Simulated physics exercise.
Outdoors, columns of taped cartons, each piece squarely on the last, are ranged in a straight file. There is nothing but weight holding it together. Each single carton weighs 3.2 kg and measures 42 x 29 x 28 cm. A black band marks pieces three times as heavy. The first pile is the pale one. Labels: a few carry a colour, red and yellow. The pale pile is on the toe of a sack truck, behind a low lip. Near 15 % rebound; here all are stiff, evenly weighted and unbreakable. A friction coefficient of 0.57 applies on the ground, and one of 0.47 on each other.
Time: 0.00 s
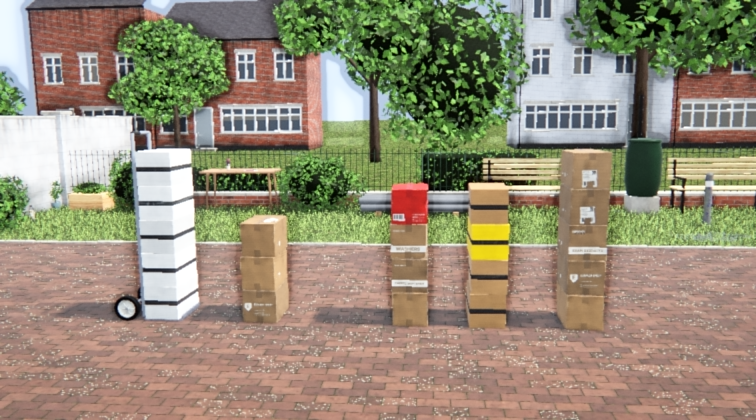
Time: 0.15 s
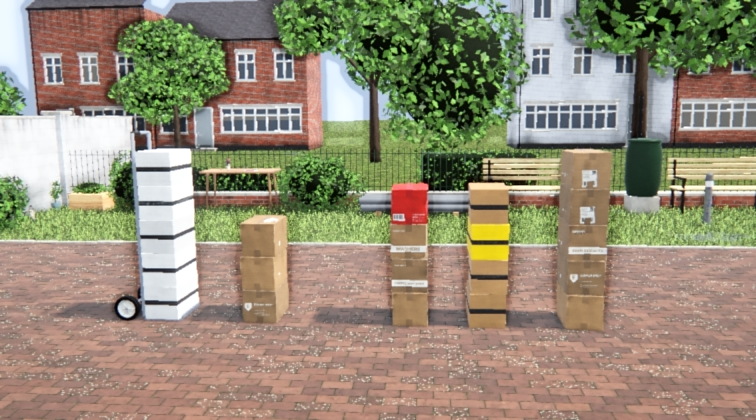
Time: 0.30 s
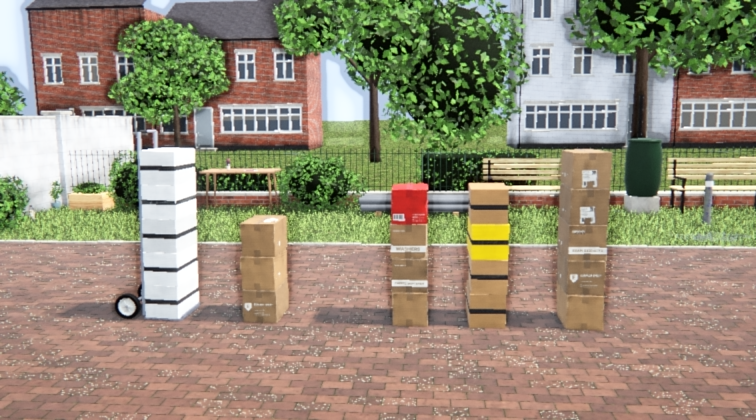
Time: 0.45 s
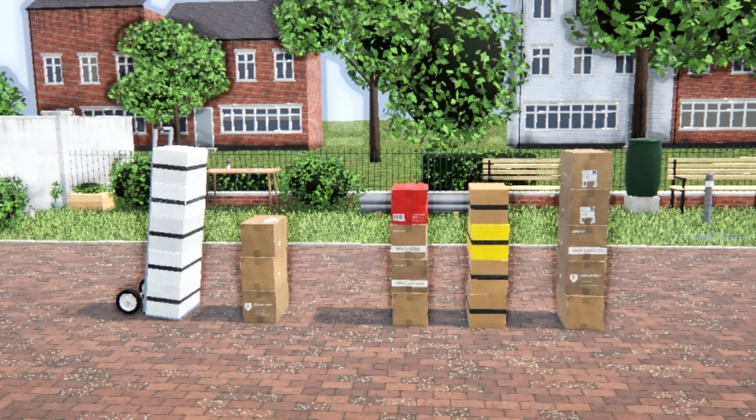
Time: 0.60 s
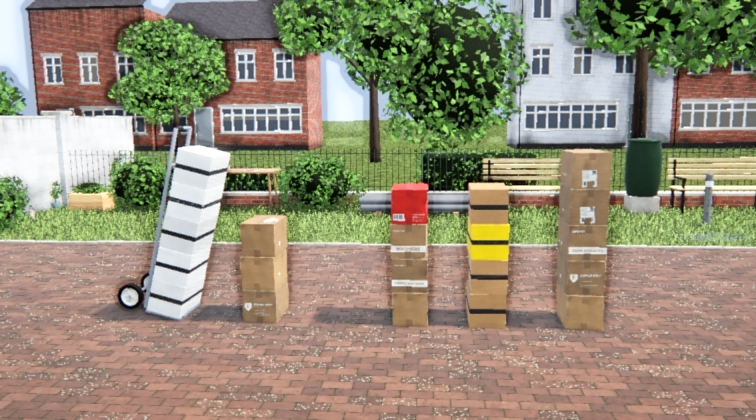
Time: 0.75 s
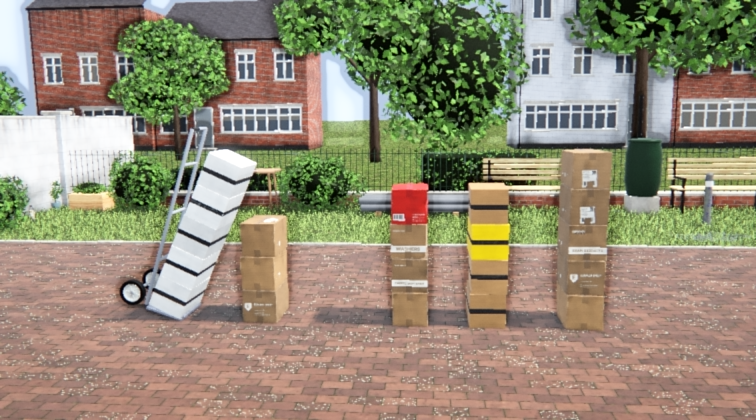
A tall stack of white boxes banded in black stands on a hand truck at the left of a brick-paved square, seen from the front by a still camera, with hedges, benches and houses behind. To its right stand four stacks of brown cartons, one topped with red and one with a yellow band. The hand truck and white stack, upright at first, tilt steadily rightward.
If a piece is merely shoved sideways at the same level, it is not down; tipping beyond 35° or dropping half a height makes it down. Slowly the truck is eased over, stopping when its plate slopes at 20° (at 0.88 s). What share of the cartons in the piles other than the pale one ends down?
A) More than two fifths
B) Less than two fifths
Answer: B.
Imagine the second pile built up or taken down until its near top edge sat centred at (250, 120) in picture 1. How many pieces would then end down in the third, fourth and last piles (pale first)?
Result: Third pile 3, fourth pile 4, last pile 5.
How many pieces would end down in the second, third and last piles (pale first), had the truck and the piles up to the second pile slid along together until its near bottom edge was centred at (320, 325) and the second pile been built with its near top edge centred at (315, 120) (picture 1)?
The tally would be second 6, then third 2, then last 5.
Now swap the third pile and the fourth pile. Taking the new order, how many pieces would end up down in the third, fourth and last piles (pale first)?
Down tally in the new order: Third = 0, fourth = 0, last = 0.
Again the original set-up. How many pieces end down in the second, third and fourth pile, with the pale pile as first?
The second pile gives 3, the third 1, the fourth 0.
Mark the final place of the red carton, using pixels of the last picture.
At about (402, 232).
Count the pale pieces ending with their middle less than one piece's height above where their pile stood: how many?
2.
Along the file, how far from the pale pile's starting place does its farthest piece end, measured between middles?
About 190 cm along the file.
Around 0.88 s, 4 of the pale pile down; none of the 16 other cartons down.
Around 1.10 s, 5 of the pale pile down; none of the 16 other cartons down, 3 disturbed.
Around 1.34 s, 5 of the pale pile down; 3 of the 16 other cartons down.
Around 1.66 s, 5 of the pale pile down; 3 of the 16 other cartons down; red carton tipped 14°.
Finally (2.8 s), 5 of the pale pile down; 4 of the 16 other cartons down; red carton on its side; yellow carton unmoved. That is 25 per cent. Seen by the last camera, middles, red carton near (402, 232), yellow carton near (488, 237).
